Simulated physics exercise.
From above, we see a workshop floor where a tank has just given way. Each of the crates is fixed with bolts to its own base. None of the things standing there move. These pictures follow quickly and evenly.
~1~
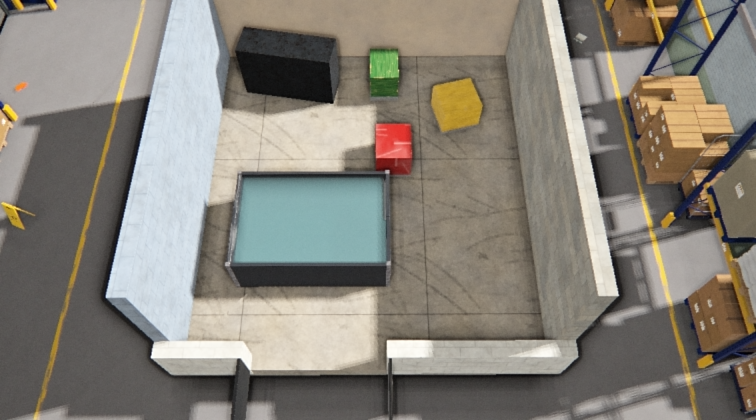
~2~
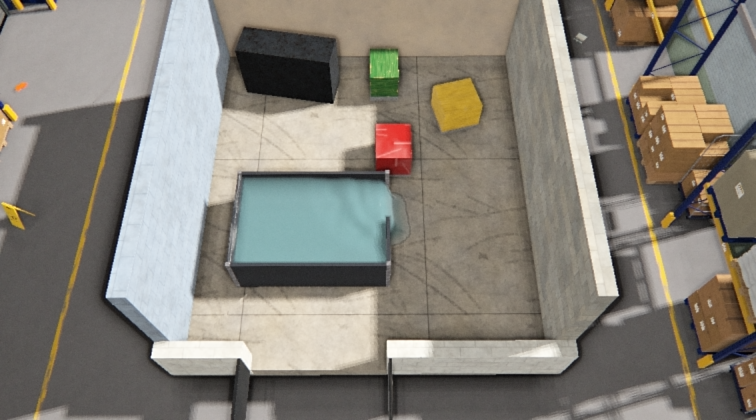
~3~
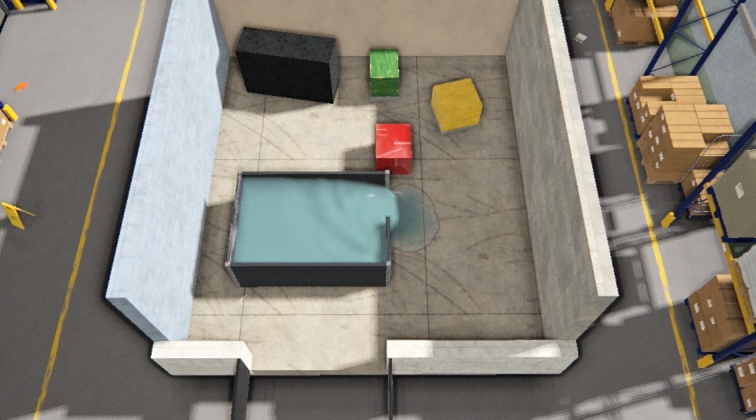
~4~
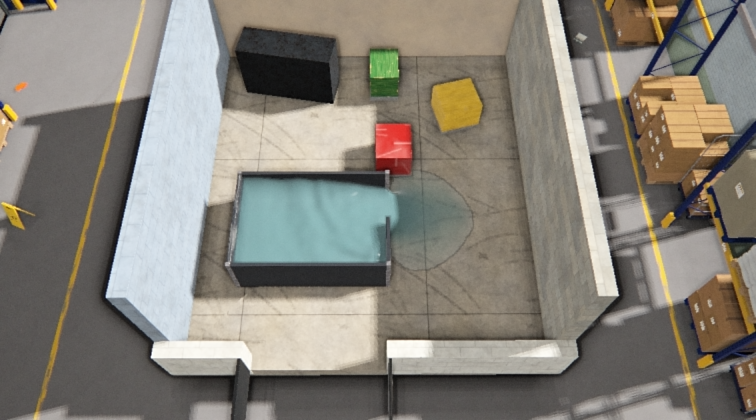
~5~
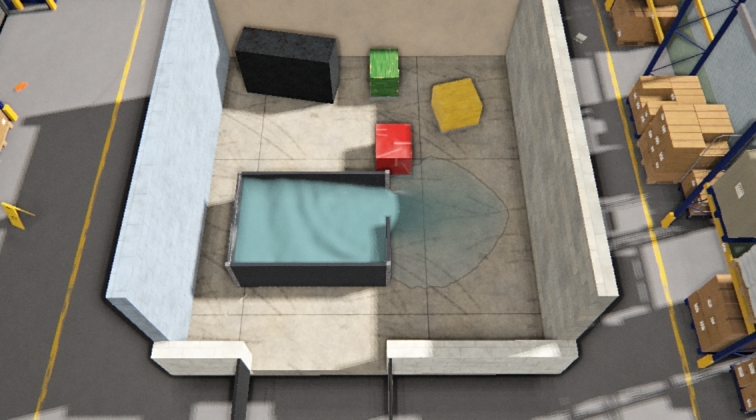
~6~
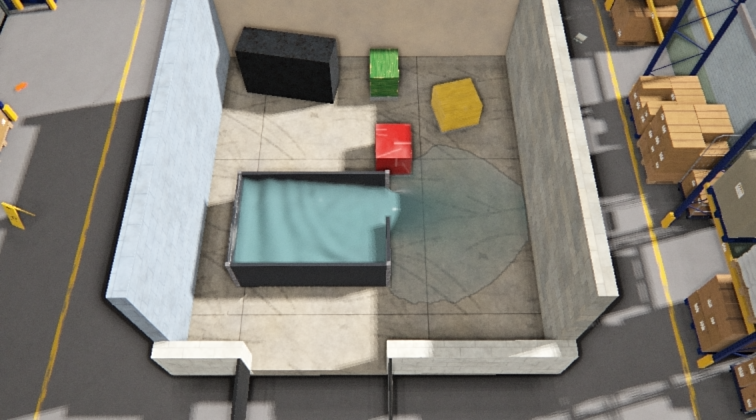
A water tank opens at its right side, and water spreads rightward across the floor.
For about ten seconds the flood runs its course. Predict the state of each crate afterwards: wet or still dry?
Afterwards, the yellow crate is wet; the green crate is wet; the red crate is wet.
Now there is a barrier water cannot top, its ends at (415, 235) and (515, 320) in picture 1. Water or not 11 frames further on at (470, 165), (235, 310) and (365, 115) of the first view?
One by one: Soaked, spared, spared.
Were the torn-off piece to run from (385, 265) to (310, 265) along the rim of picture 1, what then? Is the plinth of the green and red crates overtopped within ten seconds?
Green stays untouched; red gets drenched.
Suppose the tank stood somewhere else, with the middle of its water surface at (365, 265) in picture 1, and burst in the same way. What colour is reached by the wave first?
I'd say the yellow crate is first.
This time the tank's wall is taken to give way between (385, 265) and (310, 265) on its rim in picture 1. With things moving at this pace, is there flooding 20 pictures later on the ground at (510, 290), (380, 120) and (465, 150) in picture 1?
Those three places would be soaking, still unsoaked and soaking, in that order.
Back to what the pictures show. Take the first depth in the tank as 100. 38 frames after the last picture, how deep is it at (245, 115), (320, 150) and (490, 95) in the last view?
Estimate: 4, 2, 12 %.
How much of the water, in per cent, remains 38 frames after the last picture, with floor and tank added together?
100 in a hundred.
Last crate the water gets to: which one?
My pick is the one in green.
A moment on, water covers 30 % of the floor; the yellow crate water round its plinth, the green crate not reached, the red crate water round its plinth.
Next, water covers 35 % of the floor; the yellow crate water round its plinth, the green crate not reached, the red crate water round its plinth.
Then, water covers 55 % of the floor; the yellow crate water round its plinth, the green crate water round its plinth, the red crate water round its plinth.
Later, water covers 90 % of the floor; the yellow crate water round its plinth, the green crate water round its plinth, the red crate water round its plinth.
In the end, water covers 100 % of the floor; the yellow crate was topped, the green crate was topped, the red crate was topped.
